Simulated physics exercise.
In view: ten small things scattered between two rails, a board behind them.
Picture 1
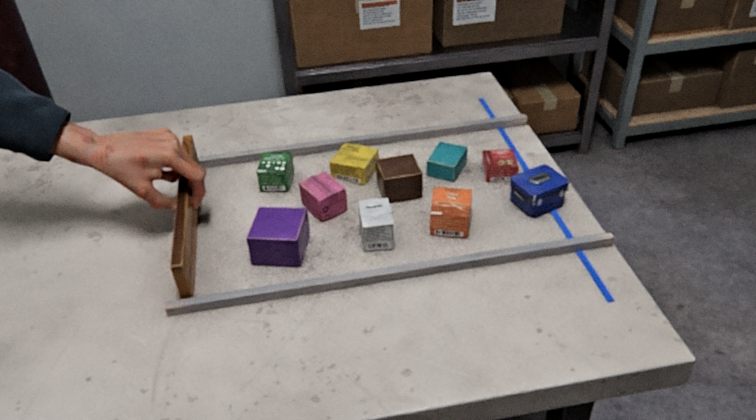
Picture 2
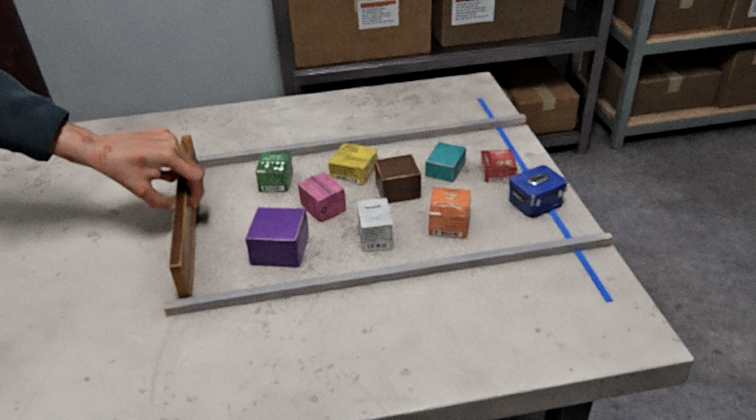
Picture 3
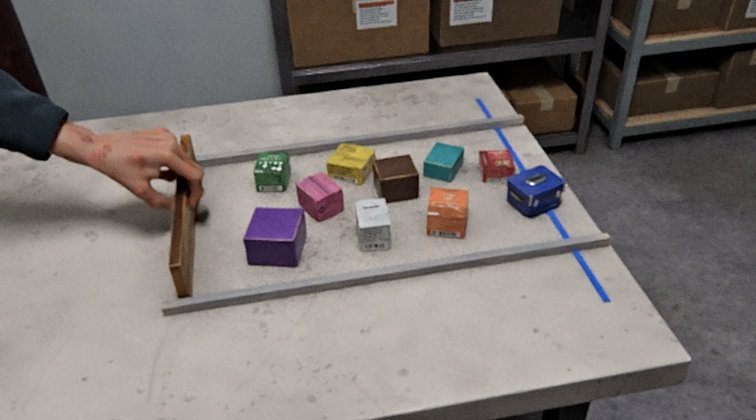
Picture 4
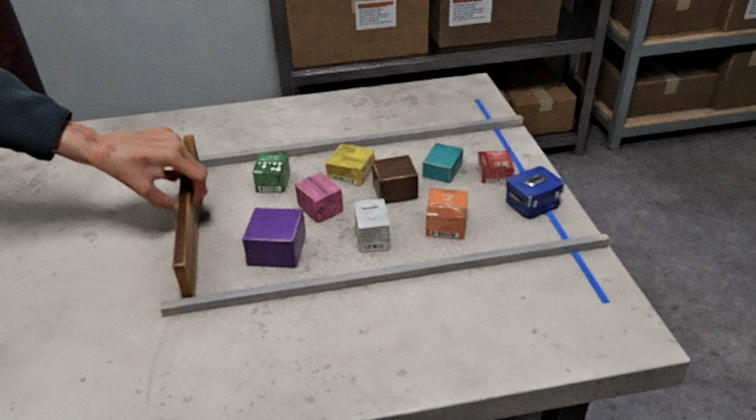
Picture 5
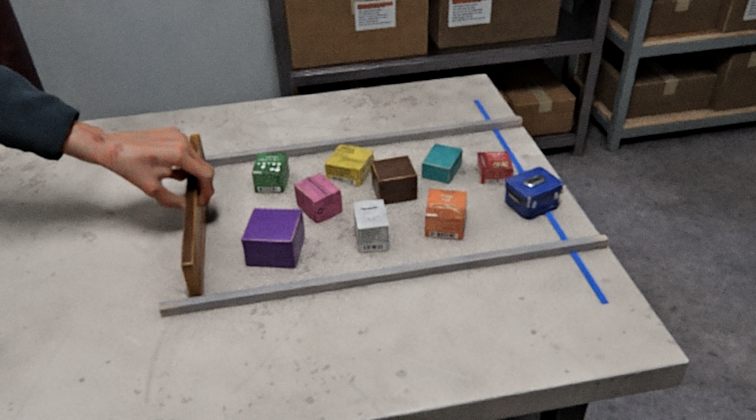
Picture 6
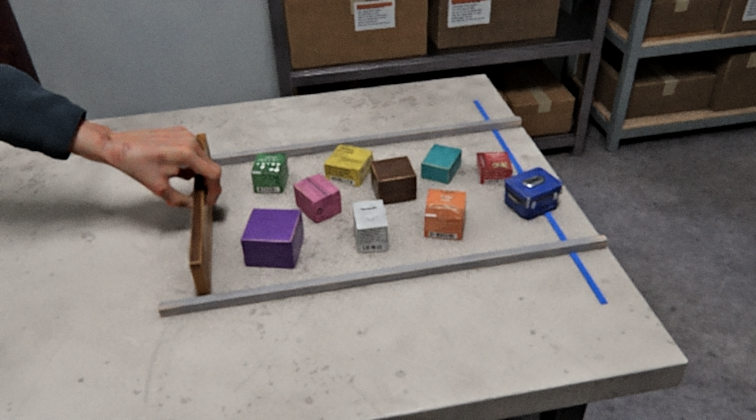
A hand held a wooden board upright behind ten small colorful boxes scattered between two rails on a table, then slid it a little to the right while the boxes stayed put.
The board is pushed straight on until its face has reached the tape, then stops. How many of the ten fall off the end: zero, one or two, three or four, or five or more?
Here the number that fall off is five or more.
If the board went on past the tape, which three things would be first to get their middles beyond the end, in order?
The order is the blue case, the orange box, the turquoise block.
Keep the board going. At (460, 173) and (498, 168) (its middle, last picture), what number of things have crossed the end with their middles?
It would be 1 and 3.
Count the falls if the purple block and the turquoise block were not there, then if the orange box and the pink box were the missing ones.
The counts: 5 and 5.
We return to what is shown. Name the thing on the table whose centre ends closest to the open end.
The purple block ends nearest.
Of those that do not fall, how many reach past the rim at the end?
That would be 1.
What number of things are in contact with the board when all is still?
That makes 3.
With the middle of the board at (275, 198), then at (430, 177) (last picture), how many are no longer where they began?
2 and 10.
A little later, none off yet; blue case at rest near (532, 193); red box at rest near (494, 167); turquoise block at rest near (441, 163).
Next, none off yet; blue case moving near (541, 192); red box moving near (500, 167); turquoise block shifted about its own width near (470, 154).
Later still, one off so far; blue case dropping; red box shifted about its own width near (544, 172); turquoise block shifted well along near (534, 146).
When it is over, the number that fall off is five or more; down, yellow box, white box, brown block, orange box, turquoise block, red box and blue case.
